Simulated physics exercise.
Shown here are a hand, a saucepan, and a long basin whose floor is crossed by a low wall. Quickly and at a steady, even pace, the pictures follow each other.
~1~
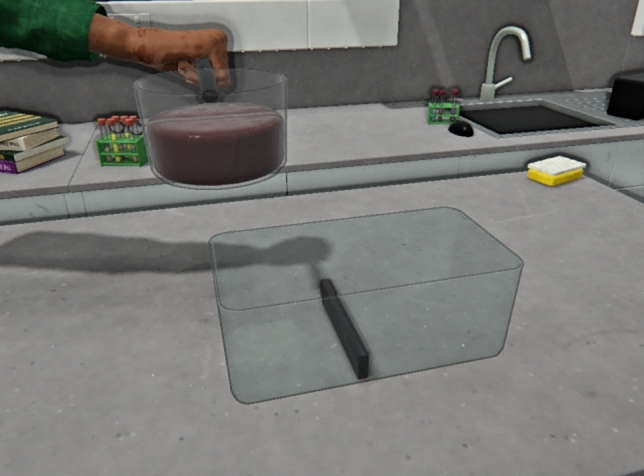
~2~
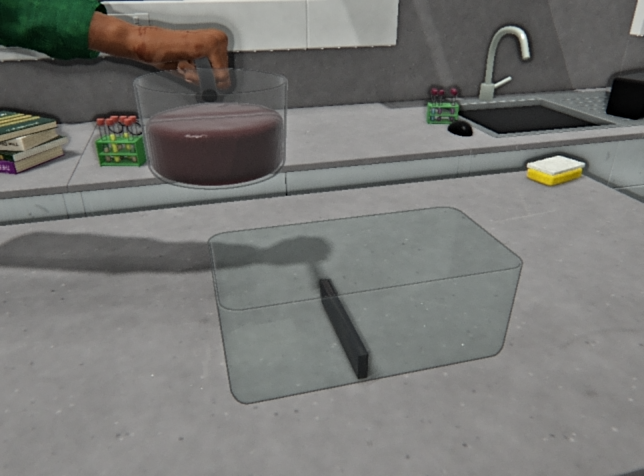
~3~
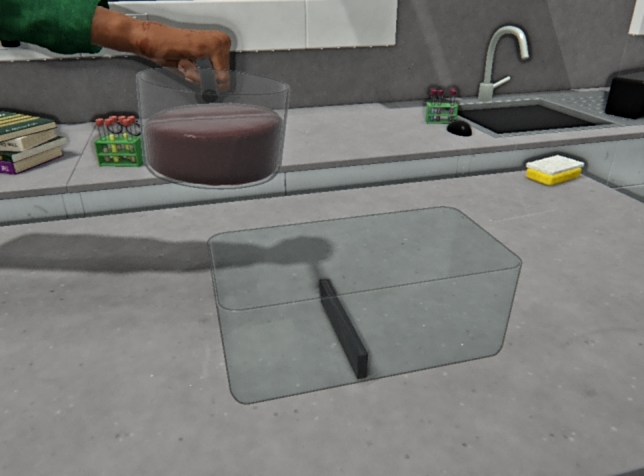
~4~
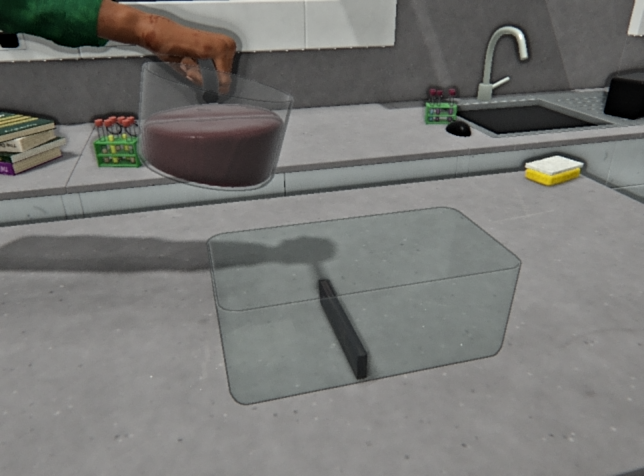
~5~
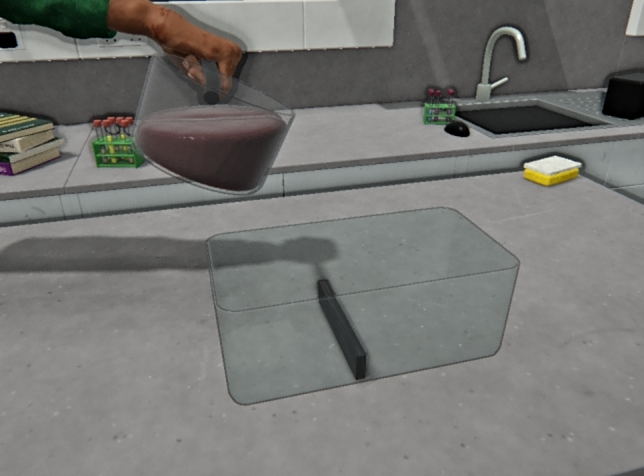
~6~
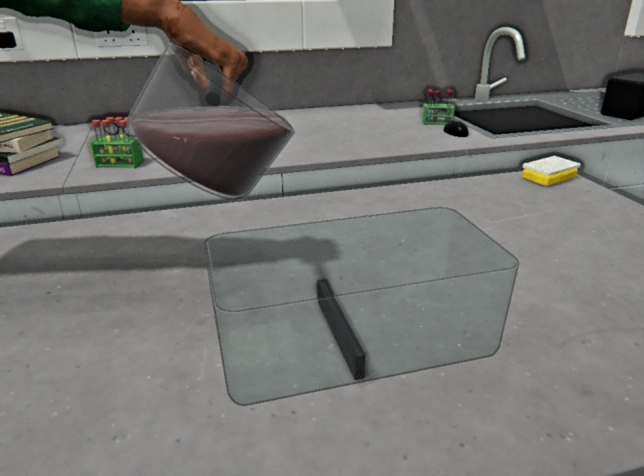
A hand tilting a clear container of dark red wine increasingly to the right above a counter holding a long transparent basin.
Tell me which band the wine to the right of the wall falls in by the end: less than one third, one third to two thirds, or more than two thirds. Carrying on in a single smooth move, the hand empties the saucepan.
It falls in the one third to two thirds band.
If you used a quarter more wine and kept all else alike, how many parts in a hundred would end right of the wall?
It comes to 65 per cent or so.
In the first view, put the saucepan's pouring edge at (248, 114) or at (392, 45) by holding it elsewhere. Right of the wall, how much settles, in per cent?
Near 5 in a hundred first, near 95 in a hundred second.
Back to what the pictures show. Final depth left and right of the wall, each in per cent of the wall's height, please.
On the left it is 40 per cent, on the right 30.
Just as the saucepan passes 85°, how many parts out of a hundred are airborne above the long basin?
Near 35 parts in a hundred.
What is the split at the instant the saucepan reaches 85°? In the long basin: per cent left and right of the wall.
5 % left, 15 % right.
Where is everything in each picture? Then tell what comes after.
In the first frame, it leans 0°; its right rim is at (284, 79); the wine meets the walls at (146, 122) and (281, 112); the long basin's rim runs from (214, 271) to (488, 234); the wall's top is at (343, 315).
In the second frame, it leans 2°; its right rim is at (284, 81); the wine meets the walls at (144, 121) and (280, 112).
In the third frame, it leans 7°; its right rim is at (287, 87); the wine meets the walls at (144, 122) and (280, 114).
In the fourth frame, it leans 15°; its right rim is at (290, 98); the wine meets the walls at (142, 122) and (281, 115).
In the fifth frame, it leans 25°; its right rim is at (292, 113); the wine meets the walls at (138, 122) and (284, 116).
In the sixth frame, it leans 37°; its right rim is at (291, 129); the wine meets the walls at (132, 118) and (290, 118).
A moment on, the tilt is 85° and 44 per cent is still to pour, 4 is left of the wall and 16 right of it.
Next, the tilt is 102° and 11 per cent is still to pour, 24 is left of the wall and 53 right of it.
Then the tilt is 102° and 1 per cent is still to pour, 42 is left of the wall and 54 right of it.
Later the tilt is 102° and 0 per cent is still to pour, 44 is left of the wall and 55 right of it.
Finally, 44 per cent lies left of the wall, 55 right of it and 0 outside.
